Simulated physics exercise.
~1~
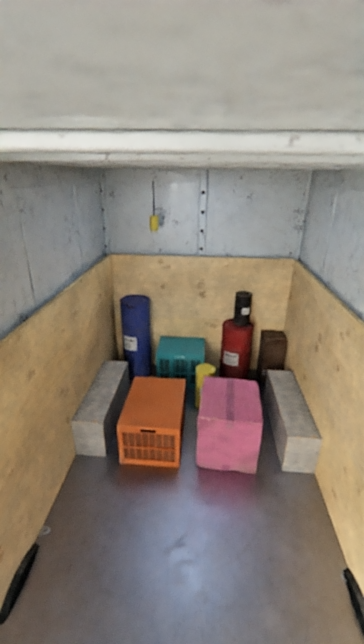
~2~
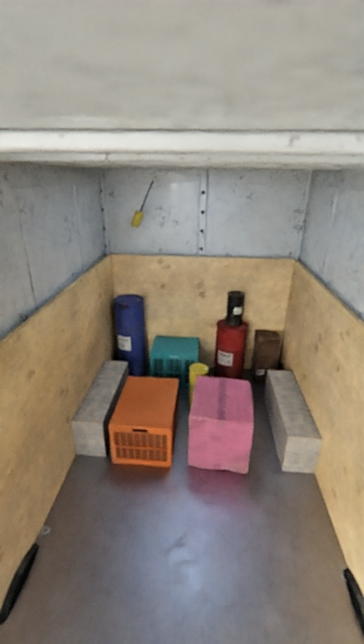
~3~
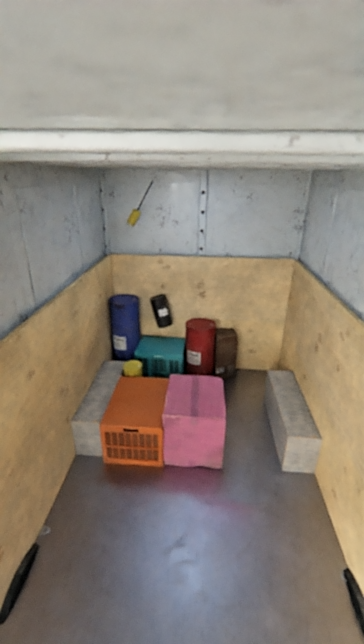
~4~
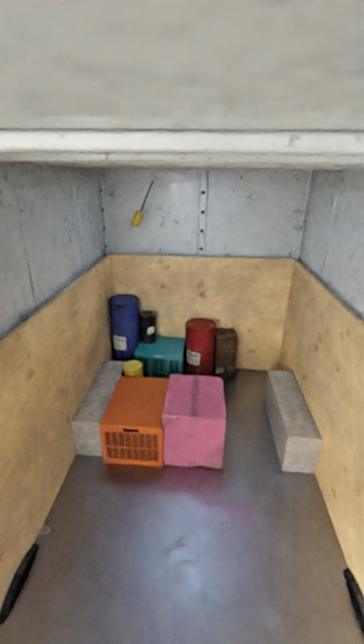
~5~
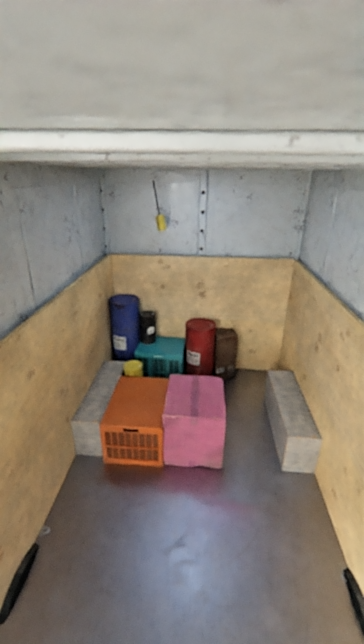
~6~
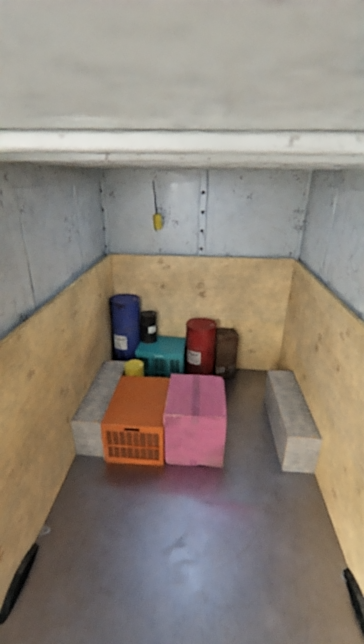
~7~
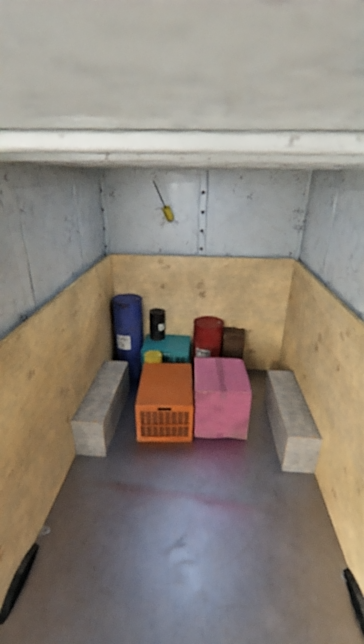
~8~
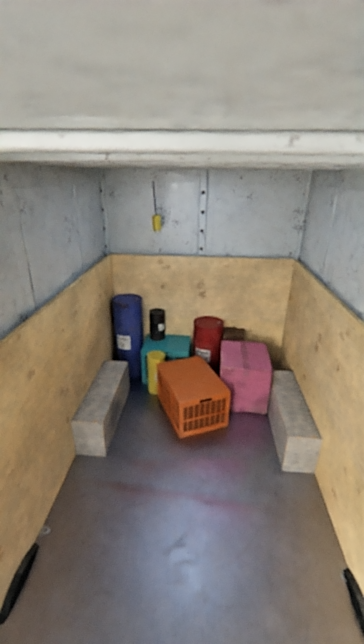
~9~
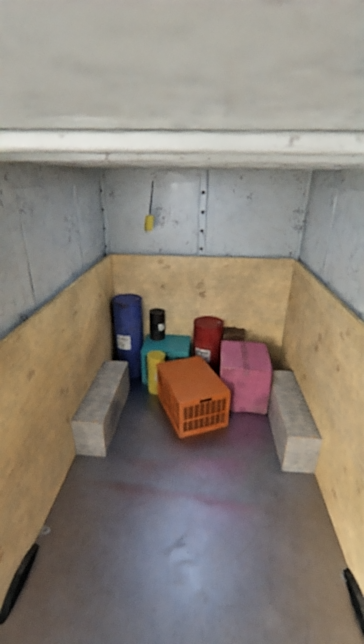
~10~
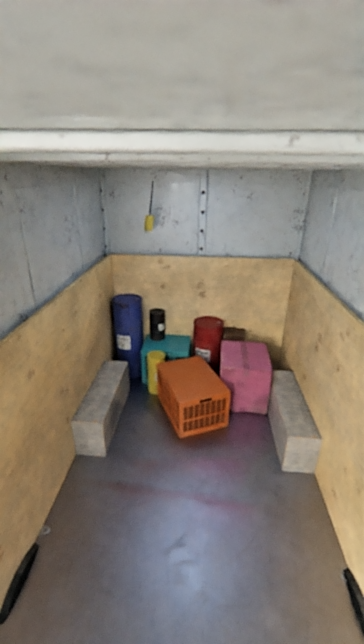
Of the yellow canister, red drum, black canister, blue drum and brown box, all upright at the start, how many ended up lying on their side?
None of them ended up lying on their side. Even the black canister, which came down off the red drum, was standing upright at the end.
